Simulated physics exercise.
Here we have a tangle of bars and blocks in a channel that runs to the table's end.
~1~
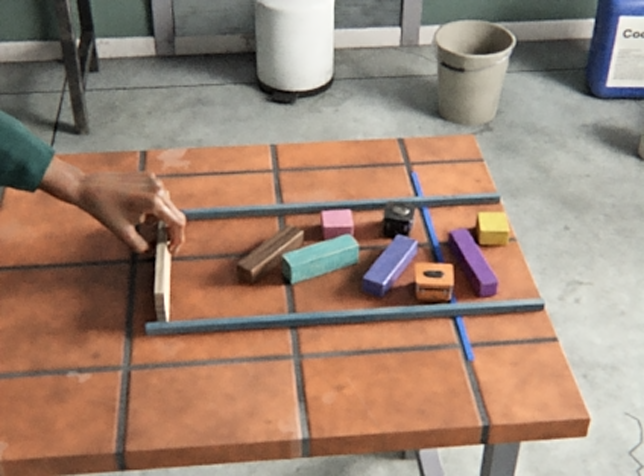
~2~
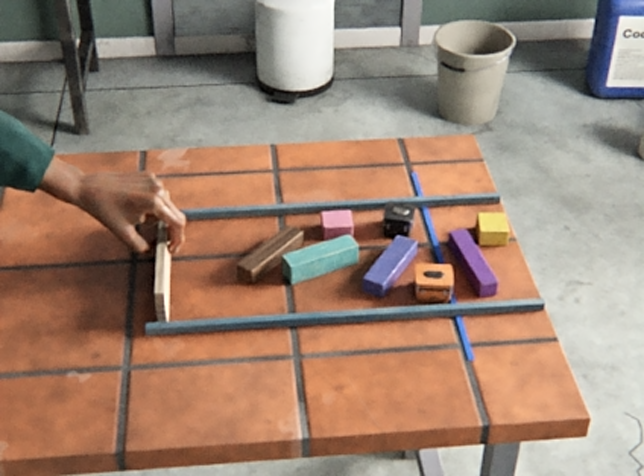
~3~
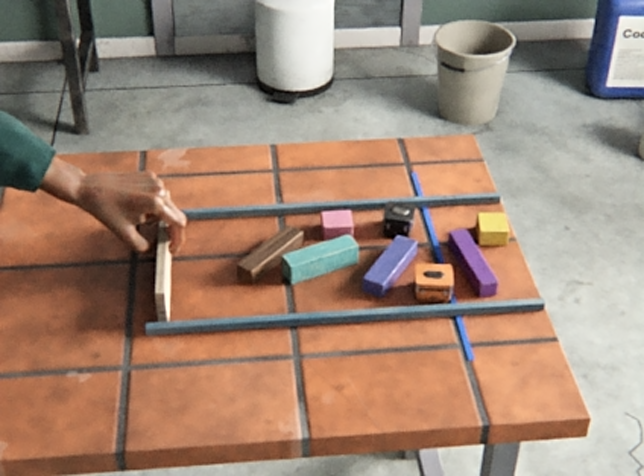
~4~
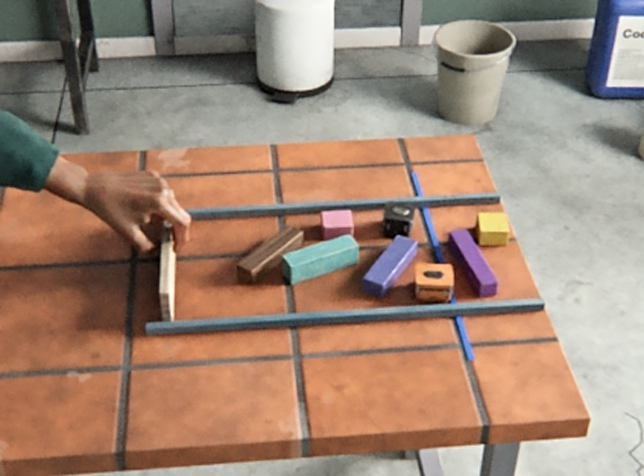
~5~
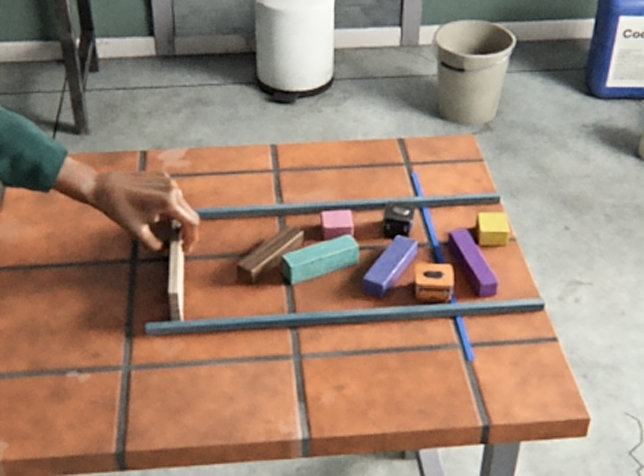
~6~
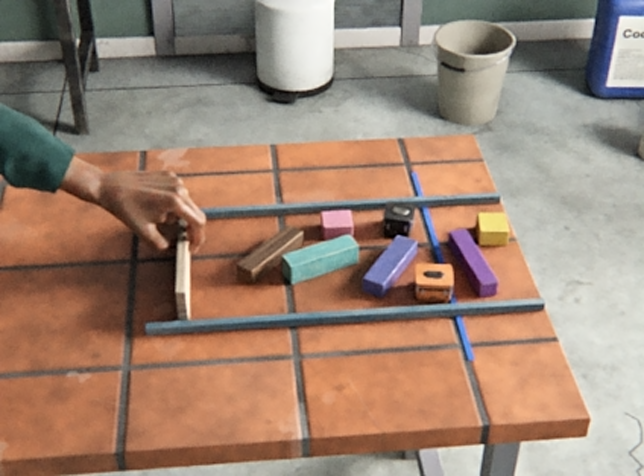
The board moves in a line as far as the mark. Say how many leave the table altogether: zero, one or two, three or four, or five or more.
In the end the number that fall off is one or two.
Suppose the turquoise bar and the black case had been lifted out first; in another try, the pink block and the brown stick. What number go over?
The counts: 0 and 0.
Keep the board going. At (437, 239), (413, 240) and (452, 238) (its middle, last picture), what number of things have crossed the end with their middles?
In that order 2, 0 and 2.
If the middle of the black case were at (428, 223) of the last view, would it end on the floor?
It survives.
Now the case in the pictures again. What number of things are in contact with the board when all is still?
2 of them.
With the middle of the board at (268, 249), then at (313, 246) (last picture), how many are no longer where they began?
2 and 3.
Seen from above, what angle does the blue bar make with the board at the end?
About 25°.
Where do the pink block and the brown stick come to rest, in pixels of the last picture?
The pink block stops around (464, 219); the brown stick around (445, 236).
Soon after, none off yet; yellow block at rest near (492, 229); purple bar at rest near (472, 262); orange case at rest near (433, 283).
In the end, the number that fall off is one or two; gone, purple bar and yellow block.
